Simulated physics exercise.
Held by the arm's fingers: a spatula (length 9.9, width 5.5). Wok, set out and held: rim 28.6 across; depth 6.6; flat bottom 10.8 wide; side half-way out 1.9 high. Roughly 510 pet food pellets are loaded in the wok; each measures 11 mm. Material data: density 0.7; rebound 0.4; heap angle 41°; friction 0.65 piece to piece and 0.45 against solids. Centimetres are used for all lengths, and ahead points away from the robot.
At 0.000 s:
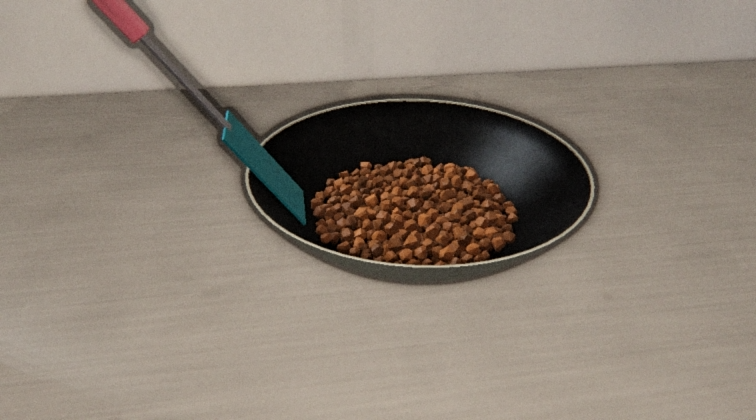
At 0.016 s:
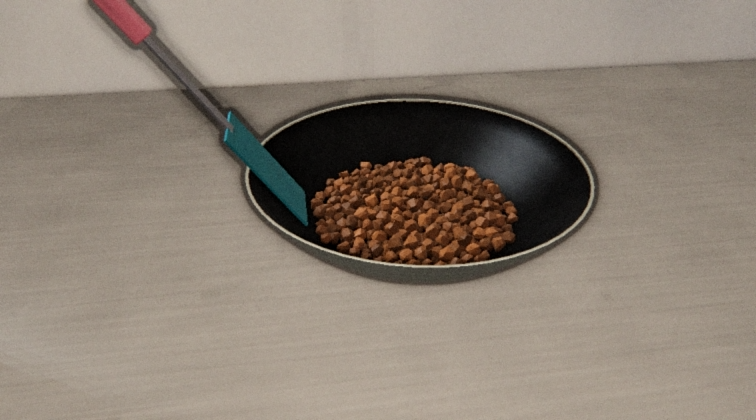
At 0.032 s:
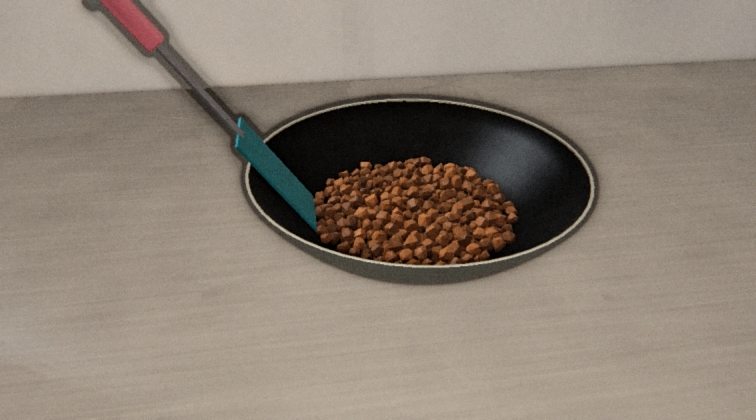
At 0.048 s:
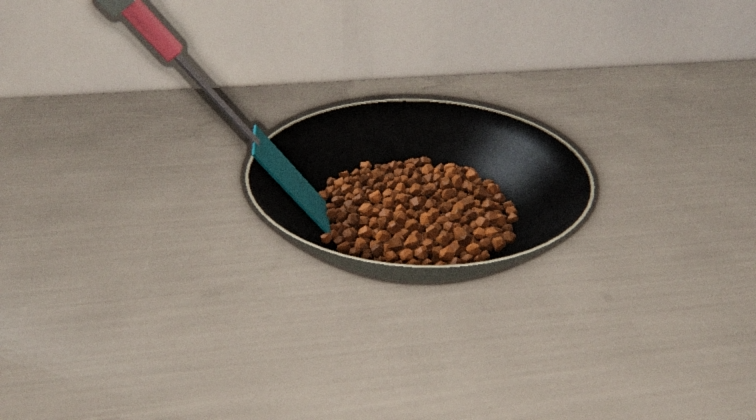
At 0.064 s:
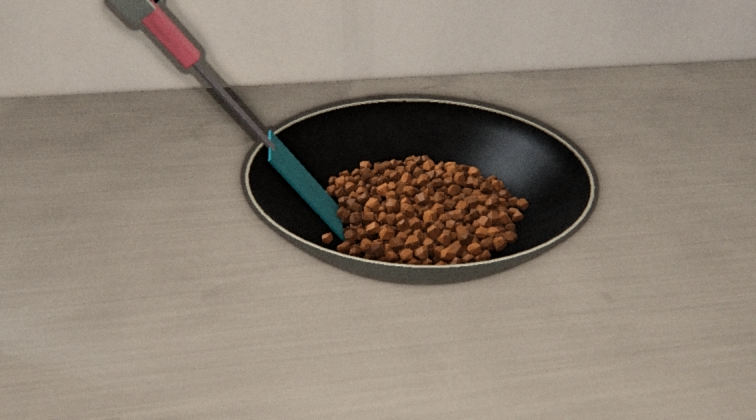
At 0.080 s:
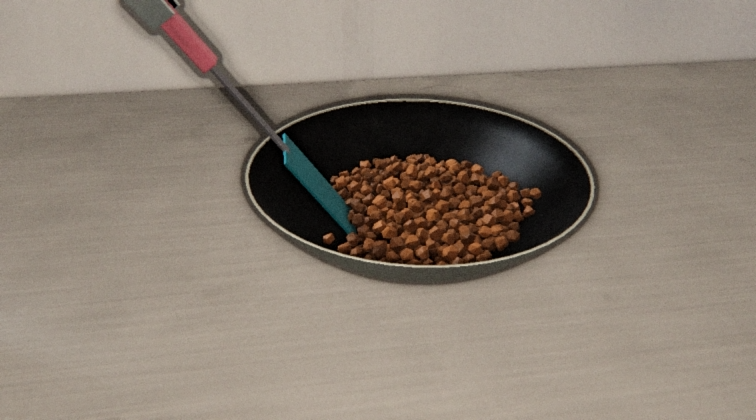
A teal spatula with a red-and-grey handle slides slowly rightward and slightly down inside a black wok, pressing into a heap of brown pellets and nudging it a little to the right. The pale-rimmed wok sits on a grey-brown, wood-grained surface before a pale wall, seen from above at an angle. The wok and camera stay still while a stray pellet or so separates at the blade's left.
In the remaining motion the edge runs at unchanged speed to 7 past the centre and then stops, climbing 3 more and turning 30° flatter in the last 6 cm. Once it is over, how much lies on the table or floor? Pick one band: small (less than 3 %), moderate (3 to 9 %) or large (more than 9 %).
Small.
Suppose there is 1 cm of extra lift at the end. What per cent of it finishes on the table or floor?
0 per cent.
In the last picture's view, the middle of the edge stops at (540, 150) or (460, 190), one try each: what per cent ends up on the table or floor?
Some 25 and 0 per cent.
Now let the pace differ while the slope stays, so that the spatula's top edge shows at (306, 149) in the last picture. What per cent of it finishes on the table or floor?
That share would be some 5 percent.
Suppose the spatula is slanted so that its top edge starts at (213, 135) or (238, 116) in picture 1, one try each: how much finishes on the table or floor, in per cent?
Roughly 0% and 0%.
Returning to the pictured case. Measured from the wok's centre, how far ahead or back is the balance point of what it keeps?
Ahead, by about 4.5 cm.
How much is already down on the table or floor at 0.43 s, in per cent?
My estimate is roughly 0 %.
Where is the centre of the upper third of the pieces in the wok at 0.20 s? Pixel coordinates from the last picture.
The middle lies somewhere about (490, 185).
By 0.14 s, sloping 56°, highest piece 6 above the table; 510 in the wok.
By 0.20 s, sloping 44°, highest piece 7 above the table; 510 in the wok.
By 0.43 s, sloping 26°, highest piece 7 above the table; 507 in the wok, 2 on the table or floor, 1 on the blade or in flight.
By 1.48 s, sloping 26°, highest piece 7 above the table; 507 in the wok, 3 on the table or floor.
Final count, 507 in the wok, 3 on the table or floor. That is 1 % on the table or floor.
